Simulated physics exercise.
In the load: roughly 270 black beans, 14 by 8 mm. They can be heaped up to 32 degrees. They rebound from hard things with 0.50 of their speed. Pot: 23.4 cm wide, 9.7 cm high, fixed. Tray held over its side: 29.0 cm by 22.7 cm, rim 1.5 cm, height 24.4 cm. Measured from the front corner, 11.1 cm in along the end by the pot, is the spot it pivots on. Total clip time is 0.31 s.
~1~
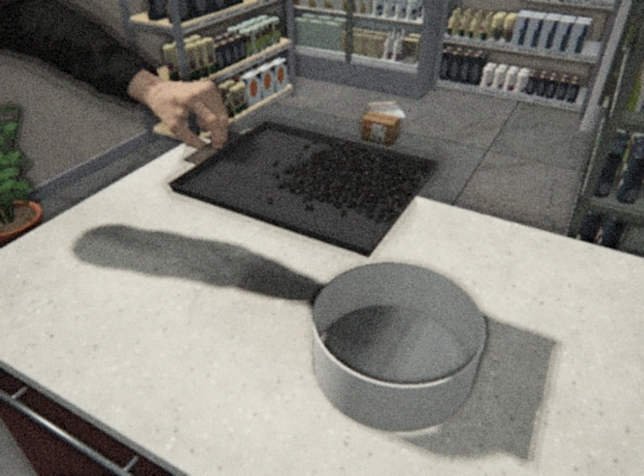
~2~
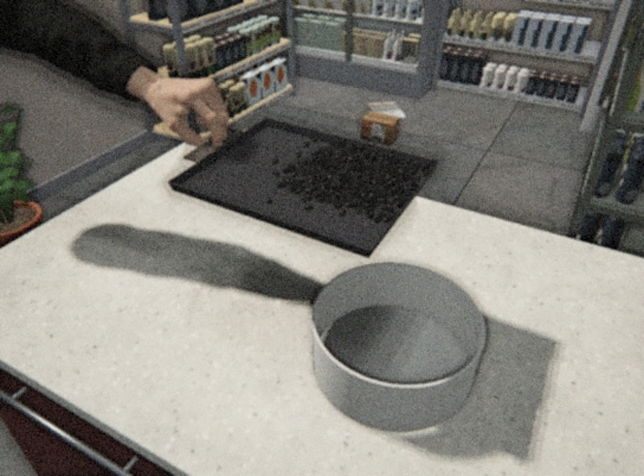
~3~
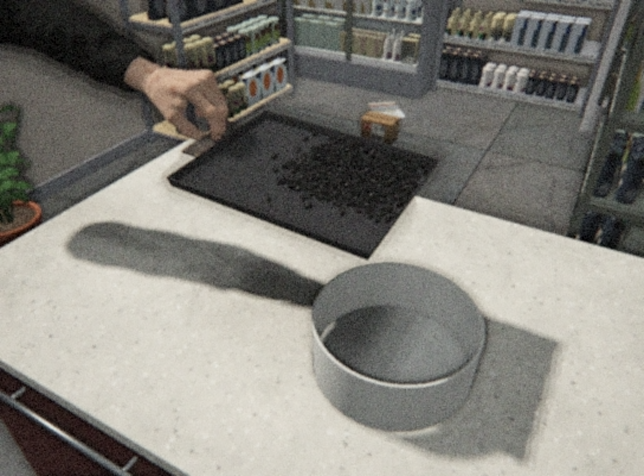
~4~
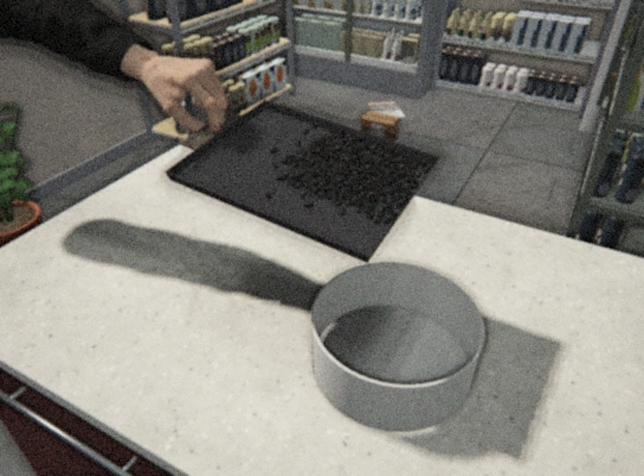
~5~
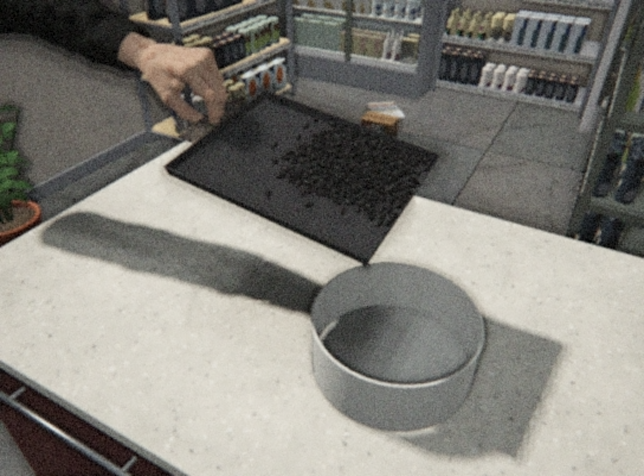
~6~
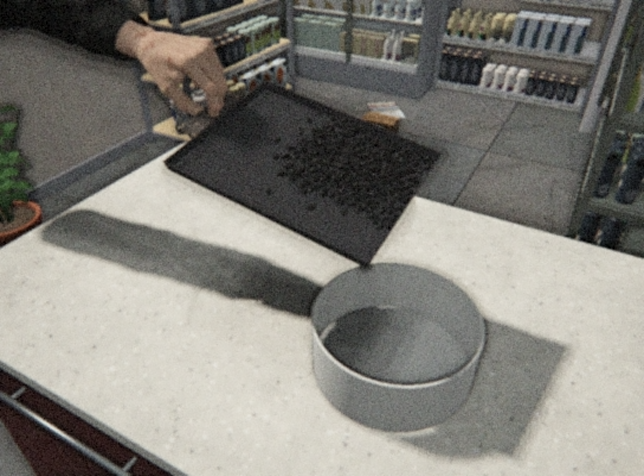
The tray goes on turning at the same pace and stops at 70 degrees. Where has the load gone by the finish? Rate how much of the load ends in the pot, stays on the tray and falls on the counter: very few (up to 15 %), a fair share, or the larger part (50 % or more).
Pot: The larger part; left on the tray: Very few; counter: Very few.
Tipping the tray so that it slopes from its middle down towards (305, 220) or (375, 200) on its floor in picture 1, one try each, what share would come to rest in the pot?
About 70 and 55 per cent.
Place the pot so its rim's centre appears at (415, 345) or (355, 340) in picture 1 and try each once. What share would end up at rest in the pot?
95 and 95 %.
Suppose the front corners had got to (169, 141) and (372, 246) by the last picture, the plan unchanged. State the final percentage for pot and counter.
Pot: 35, counter: 35.
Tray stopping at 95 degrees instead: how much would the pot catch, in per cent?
I'd expect some 100 per cent in the pot.
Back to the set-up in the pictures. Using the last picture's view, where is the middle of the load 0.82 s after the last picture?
Estimated centre of load: Around (370, 223).
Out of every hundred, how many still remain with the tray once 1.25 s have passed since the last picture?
35 %, give or take.
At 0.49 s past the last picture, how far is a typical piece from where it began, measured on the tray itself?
Displacement on the tray: Roughly 6 cm.
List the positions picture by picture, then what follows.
Tray tilt 0 degrees, front corners at (172, 183) and (369, 247); middle of the pieces at (356, 176); pot at (397, 316), in the first frame.
Tray tilt 1 degrees, front corners at (171, 181) and (369, 248); middle of the pieces at (356, 175), in the second frame.
Tray tilt 4 degrees, front corners at (170, 177) and (369, 251), lowest corner right front; middle of the pieces at (355, 173), in the third frame.
Tray tilt 7 degrees, front corners at (169, 171) and (369, 254), lowest corner right front; middle of the pieces at (356, 169), in the fourth frame.
Tray tilt 10 degrees, front corners at (167, 166) and (368, 257), lowest corner right front; middle of the pieces at (356, 166), in the fifth frame.
Tray tilt 14 degrees, front corners at (167, 161) and (368, 260), lowest corner right front; middle of the pieces at (357, 168); pot at (397, 317), in the sixth frame.
Then, 0.49 s after the last picture, tilt 40 degrees; the tray holds 100 %, the pot 0 %.
Then, 0.82 s after the last picture, tilt 58 degrees; the tray holds 90 %, the pot 0 %.
Then, 1.25 s after the last picture, tilt 70 degrees; the tray holds 35 %, the pot 60 %.
In the end, pot 95 %, tray 5 %, counter 0 %.
